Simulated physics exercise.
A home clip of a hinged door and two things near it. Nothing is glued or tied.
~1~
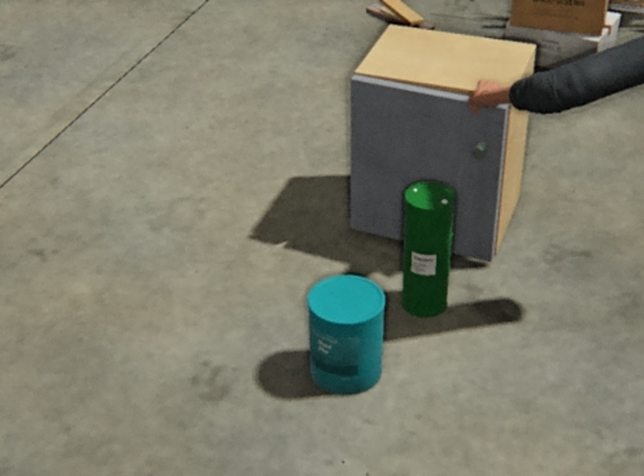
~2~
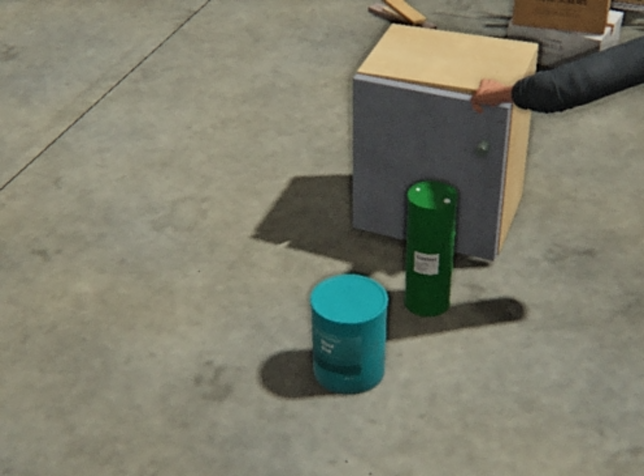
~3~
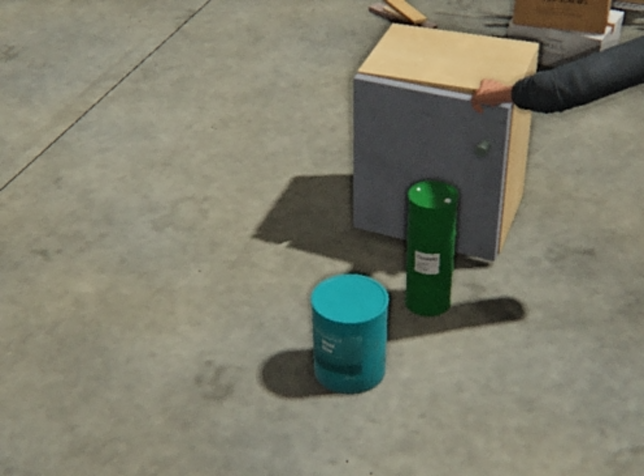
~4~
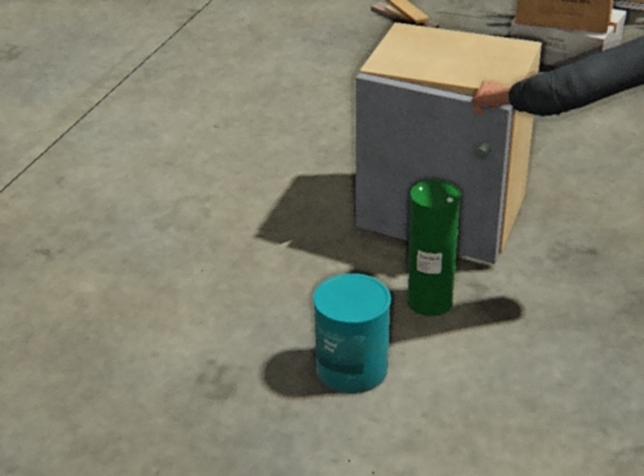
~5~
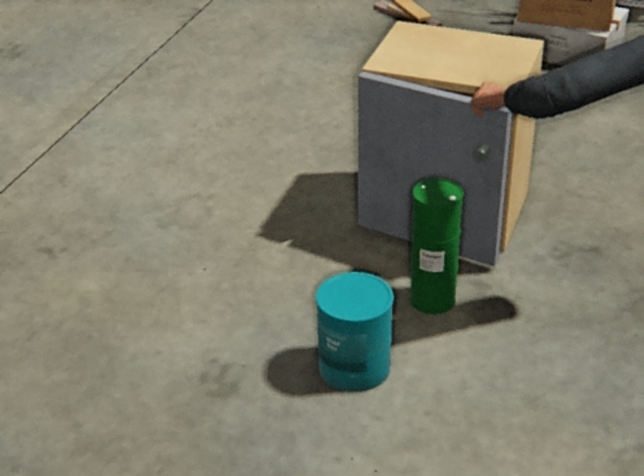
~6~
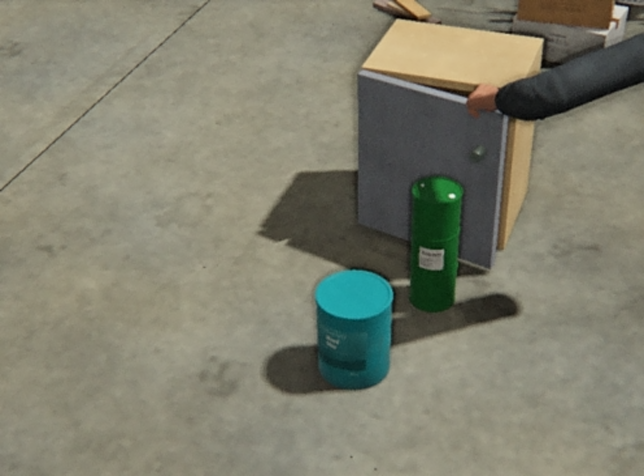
Grey cabinet door opening slightly as a hand pulls its top edge, with a green canister and turquoise pail standing in front.
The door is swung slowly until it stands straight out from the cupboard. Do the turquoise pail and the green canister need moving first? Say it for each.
In the end the turquoise pail remains where it is; the green canister is pushed along.
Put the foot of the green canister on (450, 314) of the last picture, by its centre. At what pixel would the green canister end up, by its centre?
About (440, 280).
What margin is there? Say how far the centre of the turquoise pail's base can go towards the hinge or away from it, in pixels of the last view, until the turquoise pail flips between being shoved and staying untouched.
Roughly 8 pixels up.
Then, 0.90 s past the last view, door 48° open; turquoise pail at rest near (354, 331); green canister travelled about its own width near (395, 262).
Then, 1.48 s past the last view, door 71° open; turquoise pail at rest near (354, 331); green canister travelled well along near (332, 271).
Finally, the turquoise pail escapes contact, near (354, 331); the green canister gets knocked, near (279, 269).
